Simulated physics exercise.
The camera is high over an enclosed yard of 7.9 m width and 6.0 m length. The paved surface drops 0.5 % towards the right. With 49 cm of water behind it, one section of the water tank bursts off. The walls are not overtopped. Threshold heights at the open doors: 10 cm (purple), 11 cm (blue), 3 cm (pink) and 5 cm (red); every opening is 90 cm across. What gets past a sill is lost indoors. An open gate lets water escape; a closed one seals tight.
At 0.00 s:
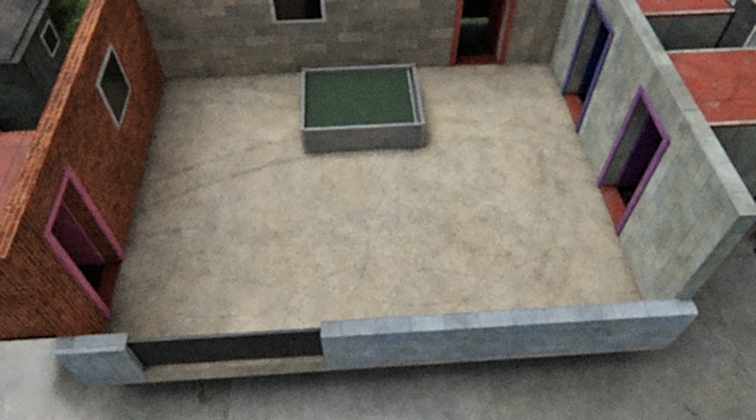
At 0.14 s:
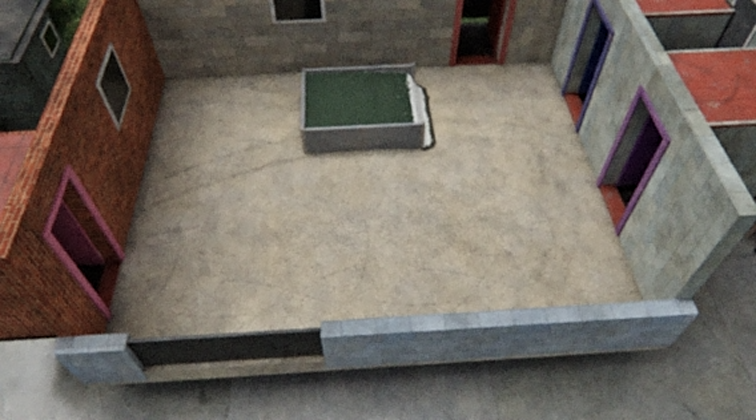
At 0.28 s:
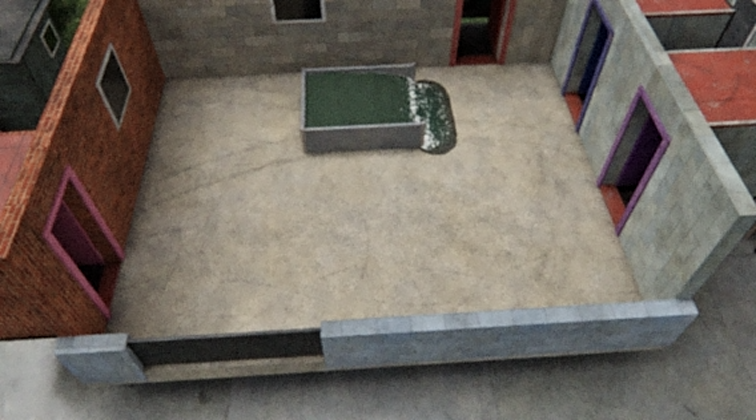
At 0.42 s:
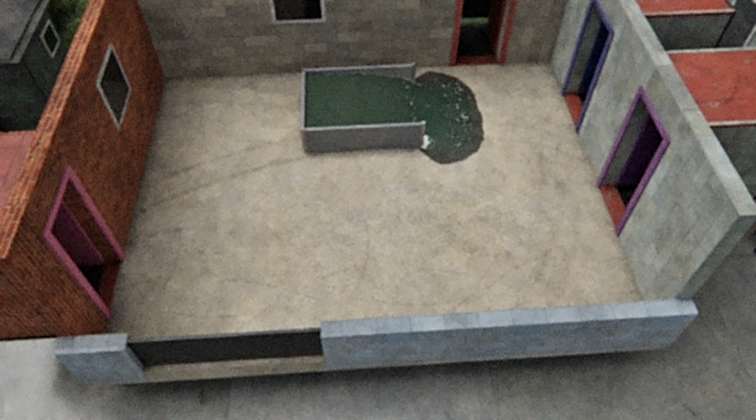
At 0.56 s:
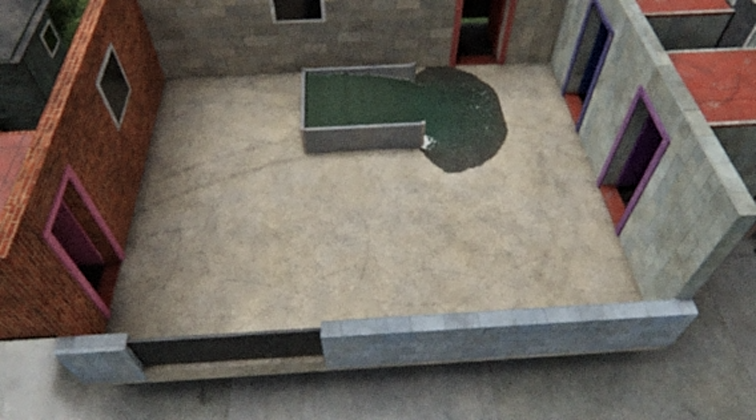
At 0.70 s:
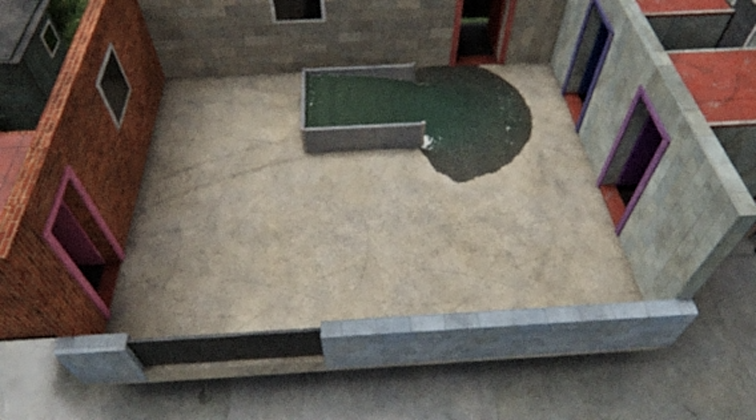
At first, dark green water sits still in a low rectangular tank near the back wall of an enclosed yard. Then the tank's right side gives way and water pours out with white froth. A dark, rounded puddle spreads across the pale floor, widening rightward and toward the viewer.
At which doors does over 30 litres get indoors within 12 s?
Within that time: At the purple door it does not reach the limit; at the blue door it passes the limit; at the pink door it does not reach the limit; at the red door it passes the limit.
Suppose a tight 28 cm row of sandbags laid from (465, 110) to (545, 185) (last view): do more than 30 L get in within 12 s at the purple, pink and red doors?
Then: Purple not over, pink not over, red above.
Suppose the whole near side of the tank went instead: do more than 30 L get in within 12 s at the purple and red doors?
Then: Purple not over, red not over.
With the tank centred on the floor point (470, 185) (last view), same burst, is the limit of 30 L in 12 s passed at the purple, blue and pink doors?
Against that limit: Purple above, blue under, pink under.
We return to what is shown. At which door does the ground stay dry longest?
Last comes the pink one.
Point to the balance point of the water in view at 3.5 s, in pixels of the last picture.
At about (488, 130).
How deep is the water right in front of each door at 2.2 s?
Depths in cm: Purple 10, blue 24, pink 0, red 10.
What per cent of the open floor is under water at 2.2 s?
Some 25 per cent of it.
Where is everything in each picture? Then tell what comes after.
In the first picture, still water, 49 cm deep, in the water tank at (361, 99).
In the second picture, water pours out at (416, 110) and has run 0.8 m, to a hidden place; typically 4 cm deep outside, 49 cm at the water tank's back.
In the third picture, the front is at (441, 150), 1.0 m from the gap at (416, 111); 1.0 m2 of floor is under water; 49 cm left at the back of the water tank.
In the fourth picture, the front is at (452, 80), 1.3 m from the gap at (416, 111); 2.1 m2 of floor is under water; 49 cm left at the back of the water tank.
In the fifth picture, the front is at (487, 89), 1.7 m from the gap at (416, 111); 3.2 m2 of floor is under water; 48 cm left at the back of the water tank.
In the sixth picture, the front is at (516, 96), 2.1 m from the gap at (416, 111); 4.6 m2 of floor is under water; 43 cm left at the back of the water tank.
After 1.4 s water covers 20 % of the floor and is deepest (21 cm) near (424, 125); purple door not reached, blue door 20 cm at the sill, 10 L in, pink door not reached, red door 10 cm at the sill, 0 L in.
After 2.2 s water covers 25 % of the floor and is deepest (30 cm) near (547, 70); purple door 10 cm at the sill, 0 L in, blue door 24 cm at the sill, 60 L in, pink door not reached, red door 10 cm at the sill, 12 L in.
After 3.5 s water covers 25 % of the floor and is deepest (19 cm) near (568, 126); purple door 10 cm at the sill, 2 L in, blue door 19 cm at the sill, 132 L in, pink door not reached, red door 10 cm at the sill, 33 L in.
After 7.0 s water covers 50 % of the floor and is deepest (12 cm) near (635, 303); purple door 5 cm at the sill, 3 L in, blue door 7 cm at the sill, 152 L in, pink door not reached, red door 7 cm at the sill, 83 L in.
After 12.0 s water covers 80 % of the floor and is deepest (6 cm) near (631, 326); purple door 6 cm at the sill, 3 L in, blue door 4 cm at the sill, 152 L in, pink door 4 cm at the sill, 3 L in, red door 3 cm at the sill, 87 L in.
